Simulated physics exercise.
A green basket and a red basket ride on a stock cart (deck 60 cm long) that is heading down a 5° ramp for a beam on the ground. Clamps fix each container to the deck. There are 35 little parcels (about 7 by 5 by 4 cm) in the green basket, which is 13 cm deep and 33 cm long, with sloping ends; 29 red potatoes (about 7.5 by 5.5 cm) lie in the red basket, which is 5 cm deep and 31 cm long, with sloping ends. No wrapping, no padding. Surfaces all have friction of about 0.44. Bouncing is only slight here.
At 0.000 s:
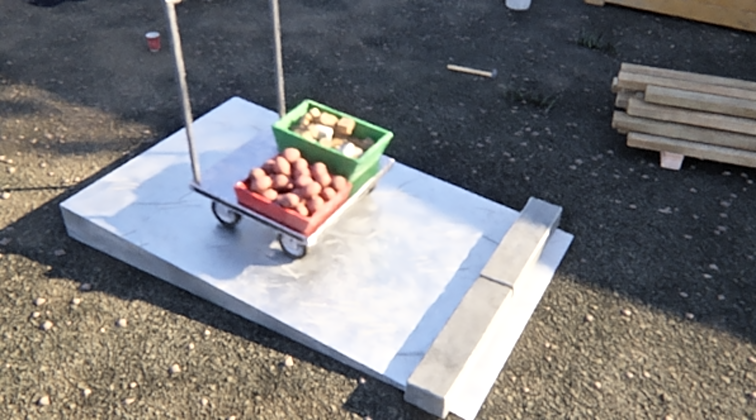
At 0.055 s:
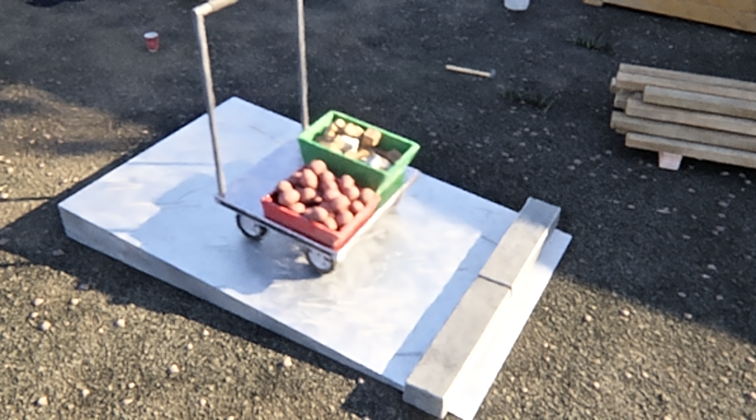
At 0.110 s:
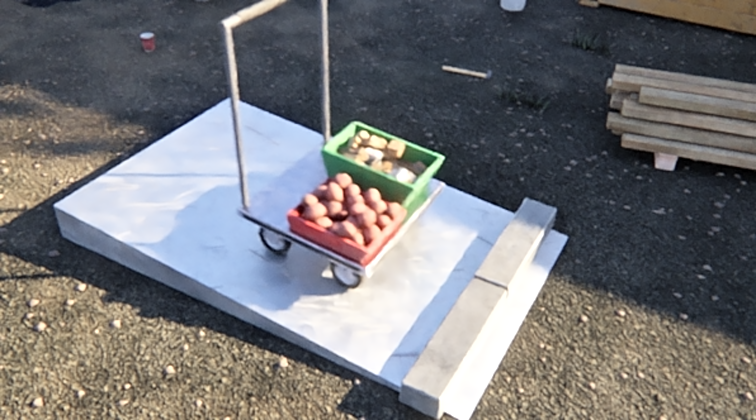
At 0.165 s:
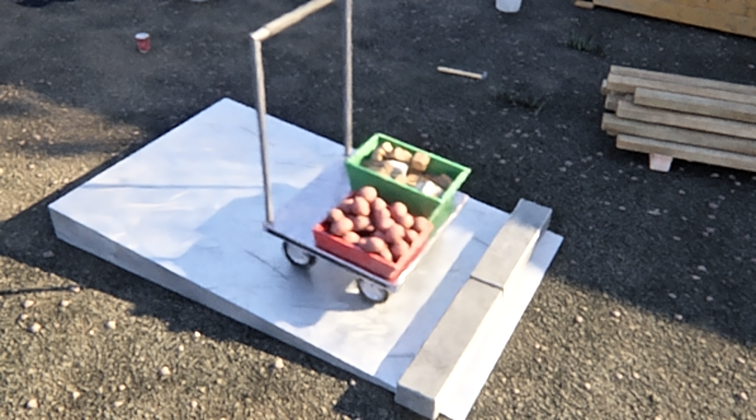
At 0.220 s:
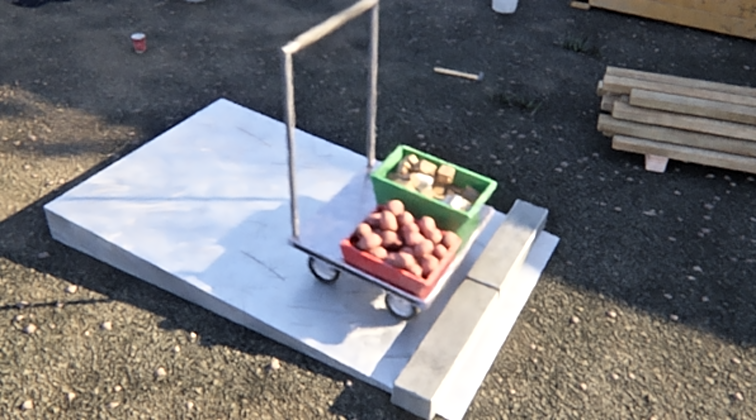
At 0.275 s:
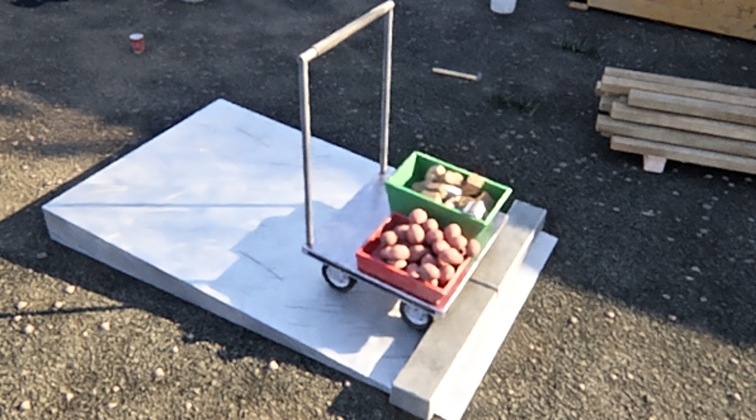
The video shows a flat cart with a tall metal handle, carrying a red basket of reddish potatoes and a green basket of small parcels, rolling rightward across a pale, slightly sloped slab until it rests against a gray beam.
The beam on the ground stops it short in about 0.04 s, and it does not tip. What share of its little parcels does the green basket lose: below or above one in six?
The green basket loses less than a sixth of its little parcels.
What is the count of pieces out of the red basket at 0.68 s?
Estimate for the red basket by then: Some 12 out.
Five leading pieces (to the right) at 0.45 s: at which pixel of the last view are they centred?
Around (518, 276) in pixels.
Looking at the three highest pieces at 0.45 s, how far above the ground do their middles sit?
Around 46 cm high.
After 0.33 s, green basket 35 in, 0 out and red basket 25 in, 4 out.
After 0.45 s, green basket 34 in, 1 out and red basket 20 in, 9 out.
After 0.68 s, green basket 32 in, 3 out and red basket 18 in, 11 out.
Final count (at 1.18 s), green basket 32 in, 3 out and red basket 18 in, 11 out. Asked share, 3 of 35, 9 per cent.
